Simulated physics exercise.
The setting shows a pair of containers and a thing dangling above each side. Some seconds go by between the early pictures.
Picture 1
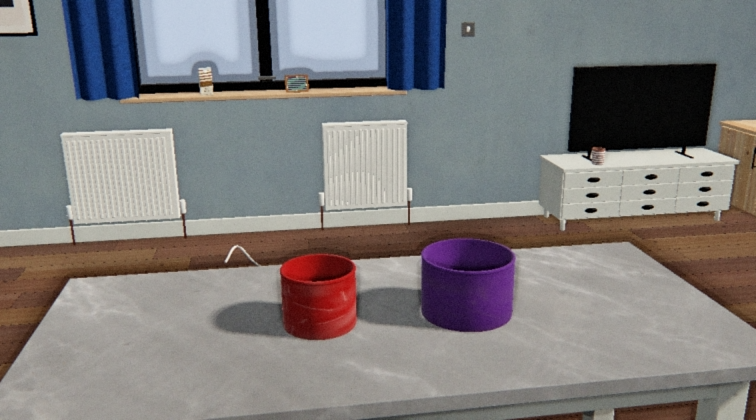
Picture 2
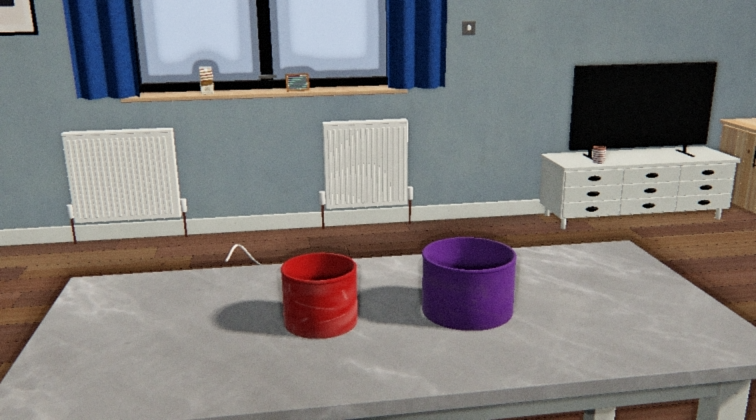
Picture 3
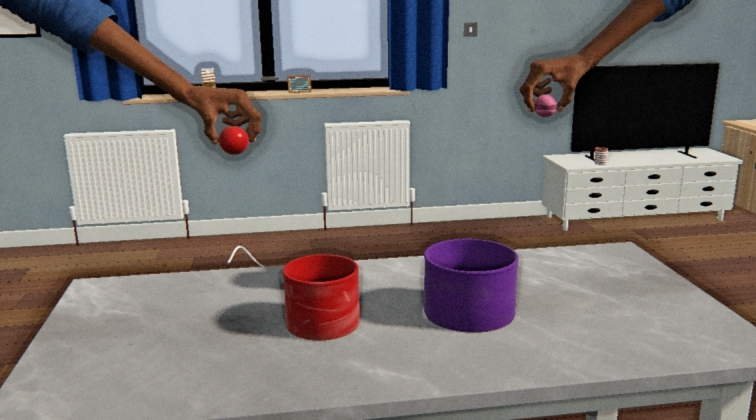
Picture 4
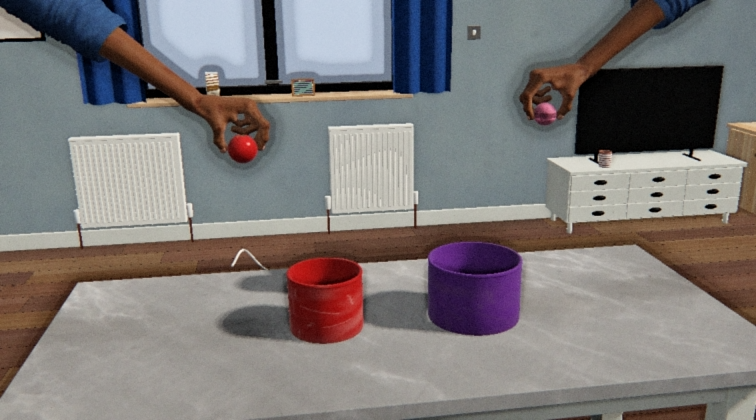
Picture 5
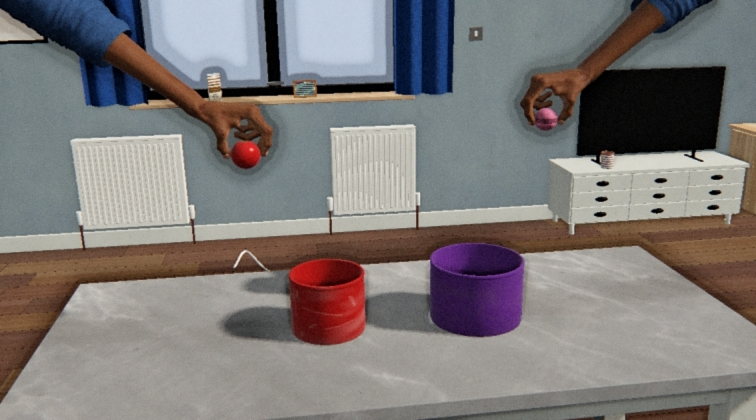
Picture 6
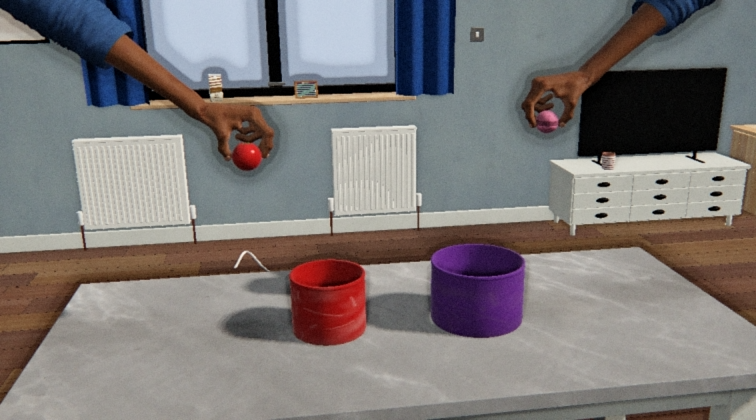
Two hands enter from the upper left and upper right, one holding a red tomato and the other a pink ball, then lower them slightly above a red container and a purple one on a gray table.
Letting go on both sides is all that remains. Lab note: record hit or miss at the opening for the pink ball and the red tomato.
Pink ball: Miss; red tomato: Miss.
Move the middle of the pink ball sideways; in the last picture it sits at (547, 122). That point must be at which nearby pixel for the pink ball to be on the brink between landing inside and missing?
(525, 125).
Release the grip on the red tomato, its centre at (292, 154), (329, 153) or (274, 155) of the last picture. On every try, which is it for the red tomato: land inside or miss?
So, taking them in order, it drops in, it drops in and it fails to go in.
Then, 0.18 s on from there, pink ball displaced well along near (544, 165); red tomato displaced about its own width near (250, 201).
Then, 0.30 s on from there, pink ball on its way down near (539, 263); red tomato on its way down near (257, 302).
In the end, the pink ball ends up outside, near (537, 303); the red tomato ends up outside, near (259, 322).
